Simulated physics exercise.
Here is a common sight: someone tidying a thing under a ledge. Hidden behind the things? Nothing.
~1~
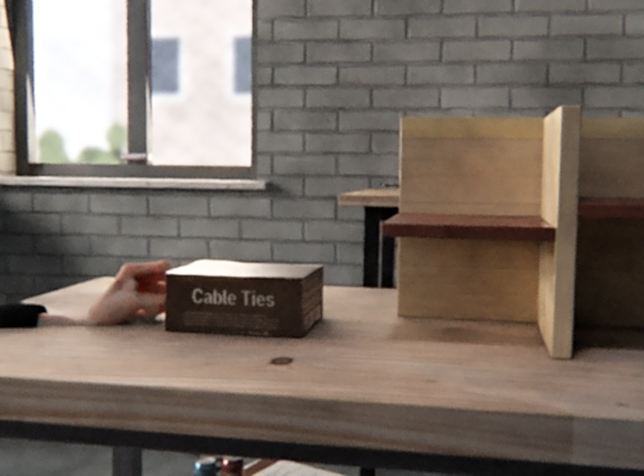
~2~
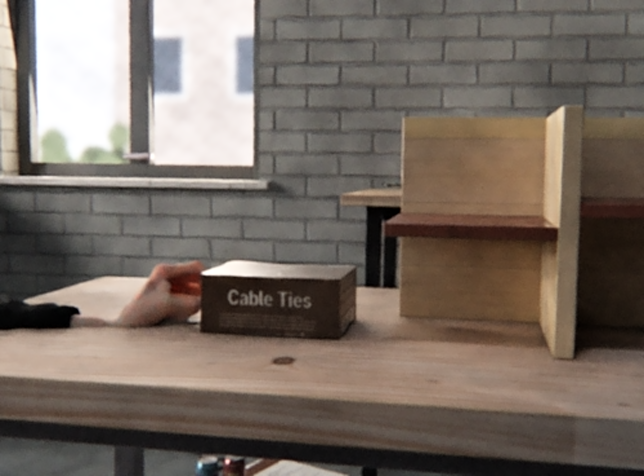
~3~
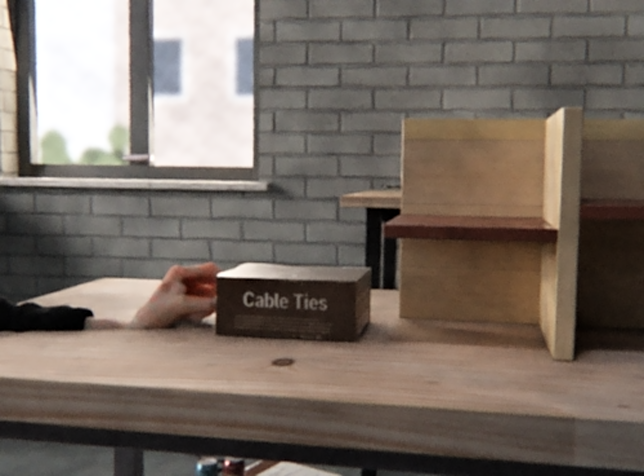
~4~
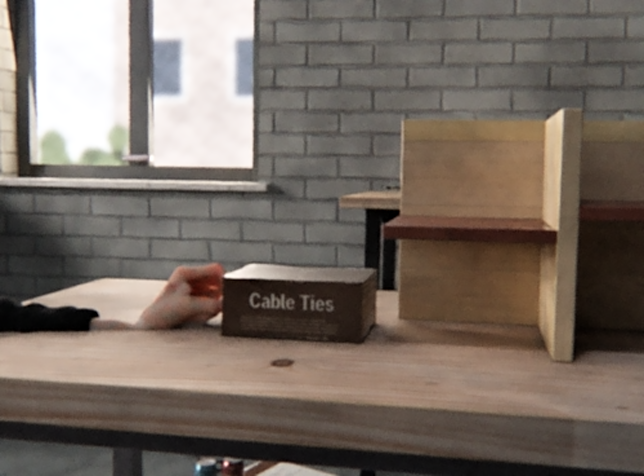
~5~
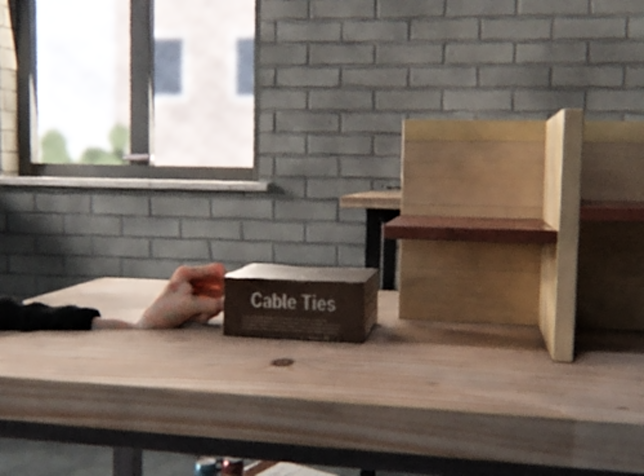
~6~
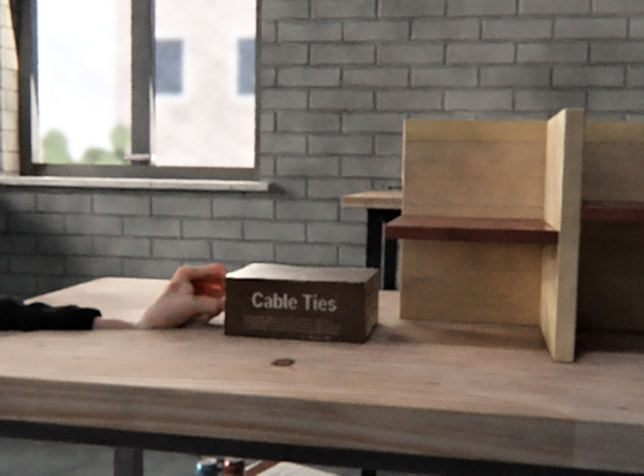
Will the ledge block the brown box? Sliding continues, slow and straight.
No. It is going to pass beneath, I think.
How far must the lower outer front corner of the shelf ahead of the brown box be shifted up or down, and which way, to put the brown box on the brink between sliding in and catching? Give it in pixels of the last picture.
Down, by 48 pixels.
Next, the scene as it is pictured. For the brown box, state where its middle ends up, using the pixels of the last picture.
Once it all settles, the centre sits at about (462, 308).
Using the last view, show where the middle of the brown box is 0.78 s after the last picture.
Centre estimate: (412, 306).
Then, 0.44 s on from there, brown box sliding up to the opening near (352, 303).
Then, 0.78 s on from there, brown box part of the way in near (412, 306).
In the end, the brown box slides in, near (462, 308).
